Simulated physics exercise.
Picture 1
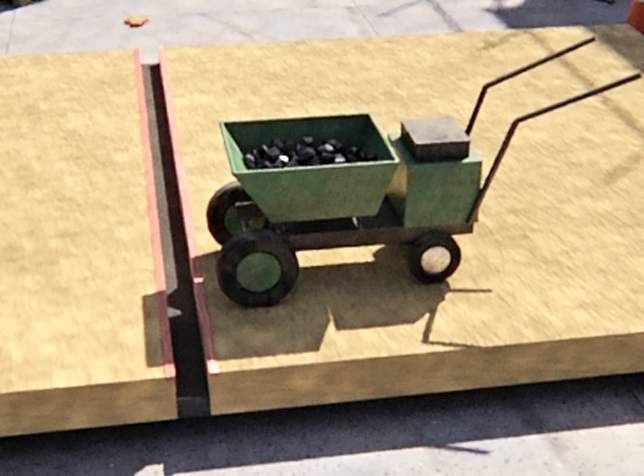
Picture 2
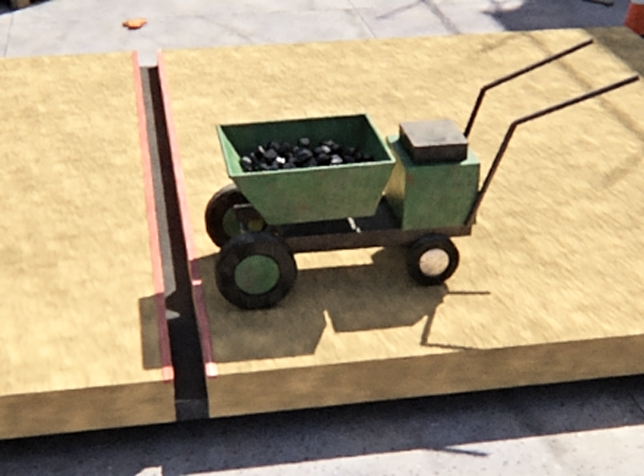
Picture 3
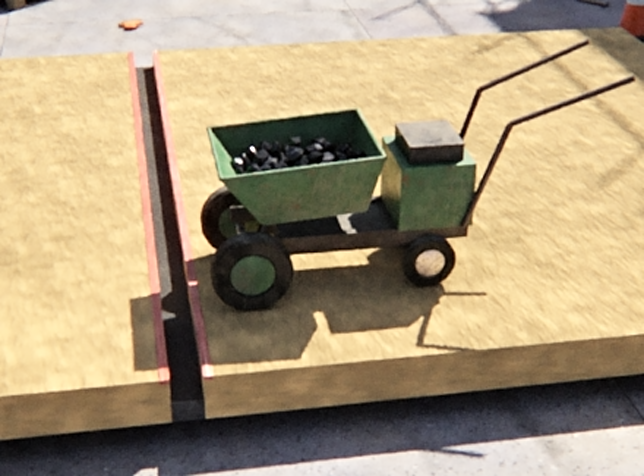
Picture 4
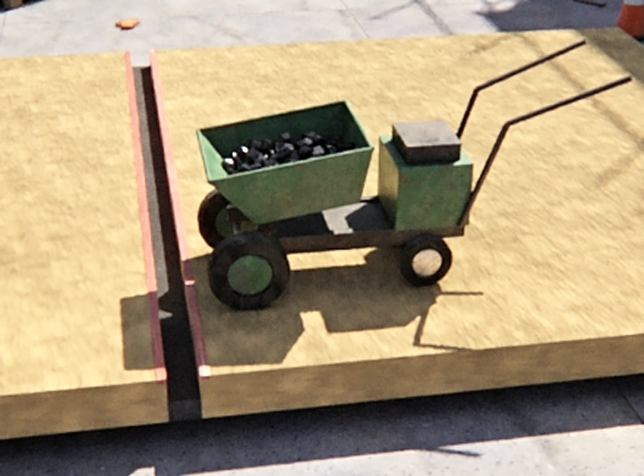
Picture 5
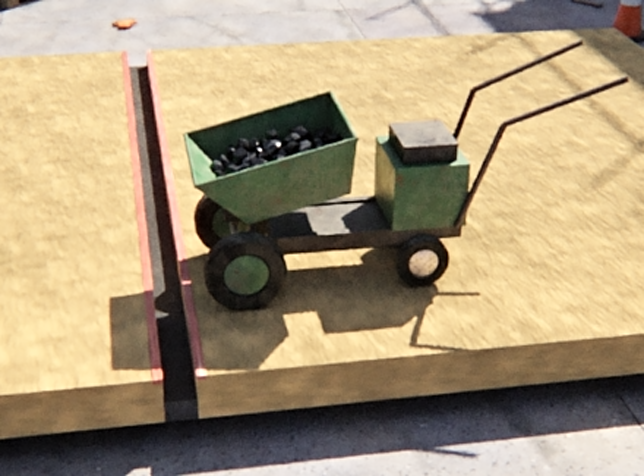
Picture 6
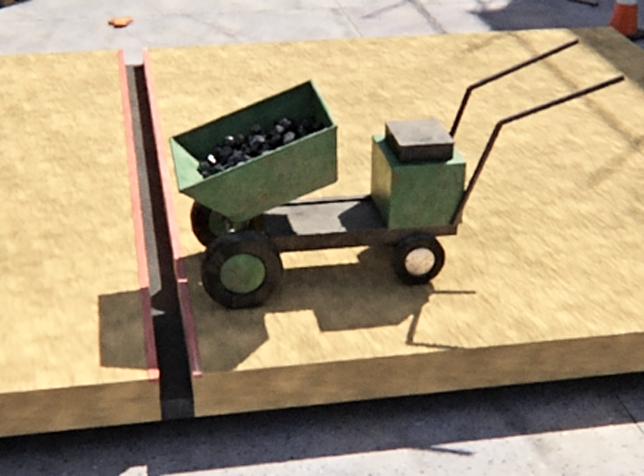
On a wooden platform, a green barrow's skip of black lumps tilts steadily toward the left.
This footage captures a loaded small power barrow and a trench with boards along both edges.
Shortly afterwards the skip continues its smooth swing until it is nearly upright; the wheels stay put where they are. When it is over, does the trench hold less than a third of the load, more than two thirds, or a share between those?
It holds less than a third.
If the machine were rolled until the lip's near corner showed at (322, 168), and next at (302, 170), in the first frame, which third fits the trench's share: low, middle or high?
First: The middle third; second: In the middle band.
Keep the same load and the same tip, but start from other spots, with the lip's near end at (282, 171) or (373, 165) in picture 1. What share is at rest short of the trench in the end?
First some 0, then 80 per cent.
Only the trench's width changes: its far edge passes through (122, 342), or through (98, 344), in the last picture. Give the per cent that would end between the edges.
You'd get 30 % in the first case and 50 % in the second.
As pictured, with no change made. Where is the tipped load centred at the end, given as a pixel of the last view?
Near pixel (91, 284).
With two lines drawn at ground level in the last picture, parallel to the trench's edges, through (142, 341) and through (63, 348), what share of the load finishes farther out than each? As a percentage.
90 and 30 in a hundred.
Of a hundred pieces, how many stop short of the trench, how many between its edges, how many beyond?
Out of a hundred, short 0, between 5, beyond 95.
Soon, skip tipped steeply; all in the skip.
A while on, skip tipped right over; nearly all in the skip; a stray few beyond it; a stray few falling.
Towards the end, skip tipped right over; about a quarter in the skip; a stray few in or heaped over the trench; about two thirds beyond it.
Finally, skip tipped right over; a stray few in the skip; a stray few in or heaped over the trench; nearly all beyond it.
